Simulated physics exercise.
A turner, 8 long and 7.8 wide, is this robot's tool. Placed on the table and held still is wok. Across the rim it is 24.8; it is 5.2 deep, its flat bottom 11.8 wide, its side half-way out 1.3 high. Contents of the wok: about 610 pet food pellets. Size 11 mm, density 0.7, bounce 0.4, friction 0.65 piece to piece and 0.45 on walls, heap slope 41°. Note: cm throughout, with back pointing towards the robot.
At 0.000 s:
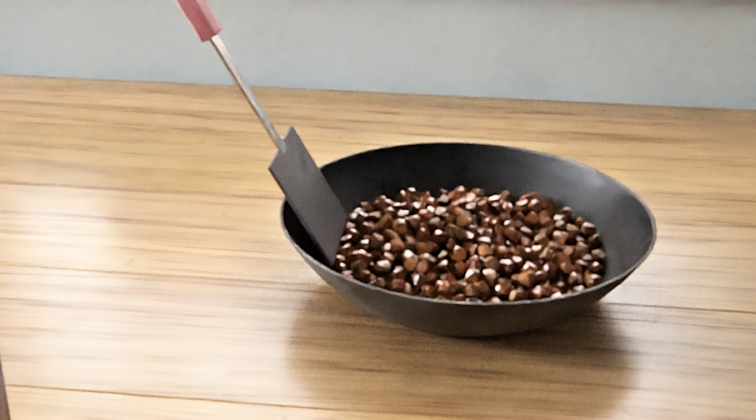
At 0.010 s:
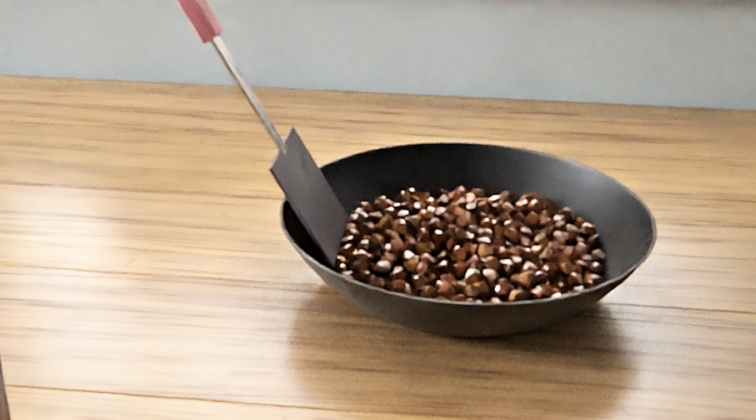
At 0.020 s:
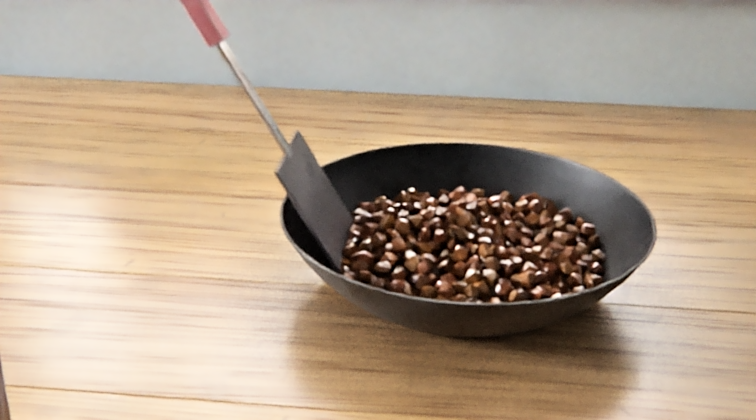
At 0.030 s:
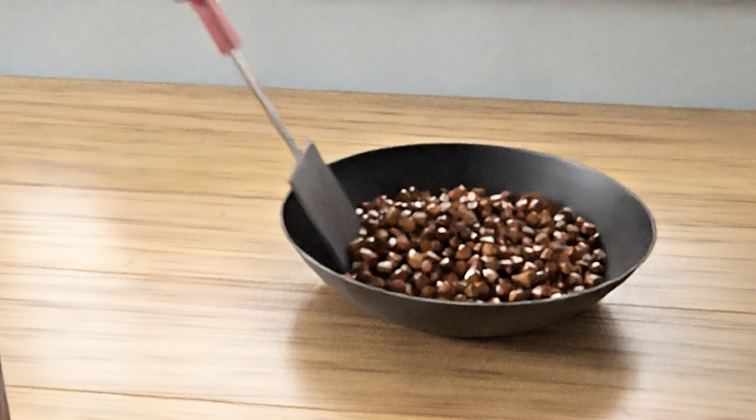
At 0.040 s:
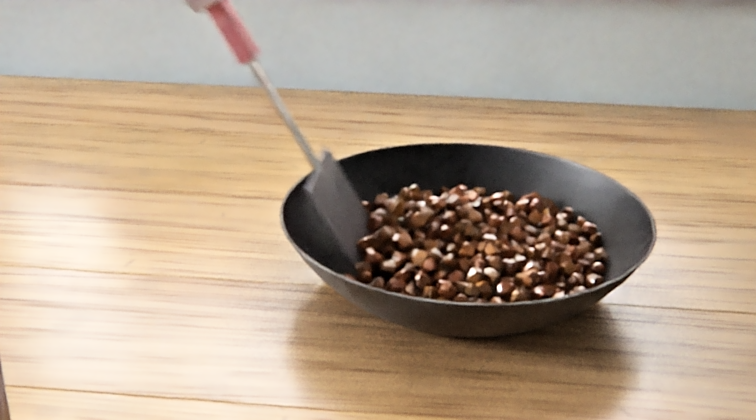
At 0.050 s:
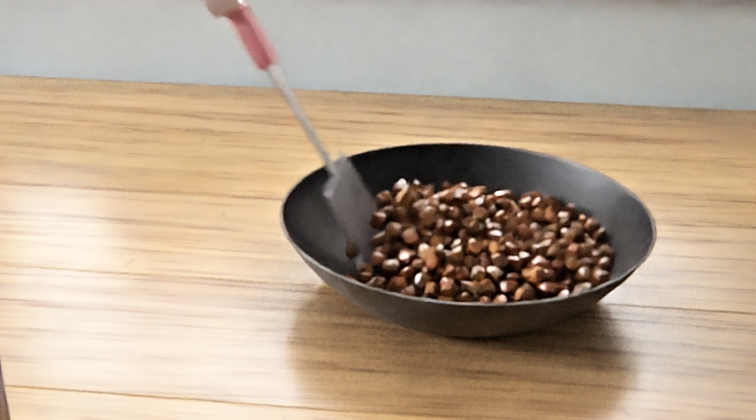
At first, a flat turner with a pink handle rests nearly still against the left side of a dark wok of brown pellets on a wooden table. The blade then slides to the right into the pellets, pushing the near edge of the heap inward and baring some of the wok's left side.
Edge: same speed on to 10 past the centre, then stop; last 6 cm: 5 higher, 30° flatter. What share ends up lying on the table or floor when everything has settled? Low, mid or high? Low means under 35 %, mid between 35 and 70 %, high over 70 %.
Mid.
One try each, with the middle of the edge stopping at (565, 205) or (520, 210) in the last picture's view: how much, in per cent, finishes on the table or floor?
Around 30 per cent for the first try and 15 per cent for the second.
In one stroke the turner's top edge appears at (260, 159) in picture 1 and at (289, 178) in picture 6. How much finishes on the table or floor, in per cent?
40 %.
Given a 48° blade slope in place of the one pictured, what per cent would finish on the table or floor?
In that case around 45 per cent.
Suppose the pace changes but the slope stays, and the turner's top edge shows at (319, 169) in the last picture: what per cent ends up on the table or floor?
Expect about 40 per cent there.
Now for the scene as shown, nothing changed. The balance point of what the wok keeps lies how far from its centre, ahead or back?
Ahead of centre, near 3.0 centimetres.
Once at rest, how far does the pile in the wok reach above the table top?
Some 5.0 cm above the table.
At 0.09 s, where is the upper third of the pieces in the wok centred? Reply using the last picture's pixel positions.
At about (516, 223).
After 0.09 s, sloping 60°, highest piece 10 above the table; 608 in the wok, 1 on the blade or in flight.
After 0.13 s, sloping 54°, highest piece 13 above the table; 604 in the wok, 5 on the blade or in flight.
After 0.35 s, sloping 30°, highest piece 25 above the table; 326 in the wok, 91 on the table or floor, 192 on the blade or in flight.
After 1.40 s, sloping 30°, highest piece 5 above the table; 326 in the wok, 283 on the table or floor.
At rest, 326 in the wok, 283 on the table or floor. That is 46 % on the table or floor.
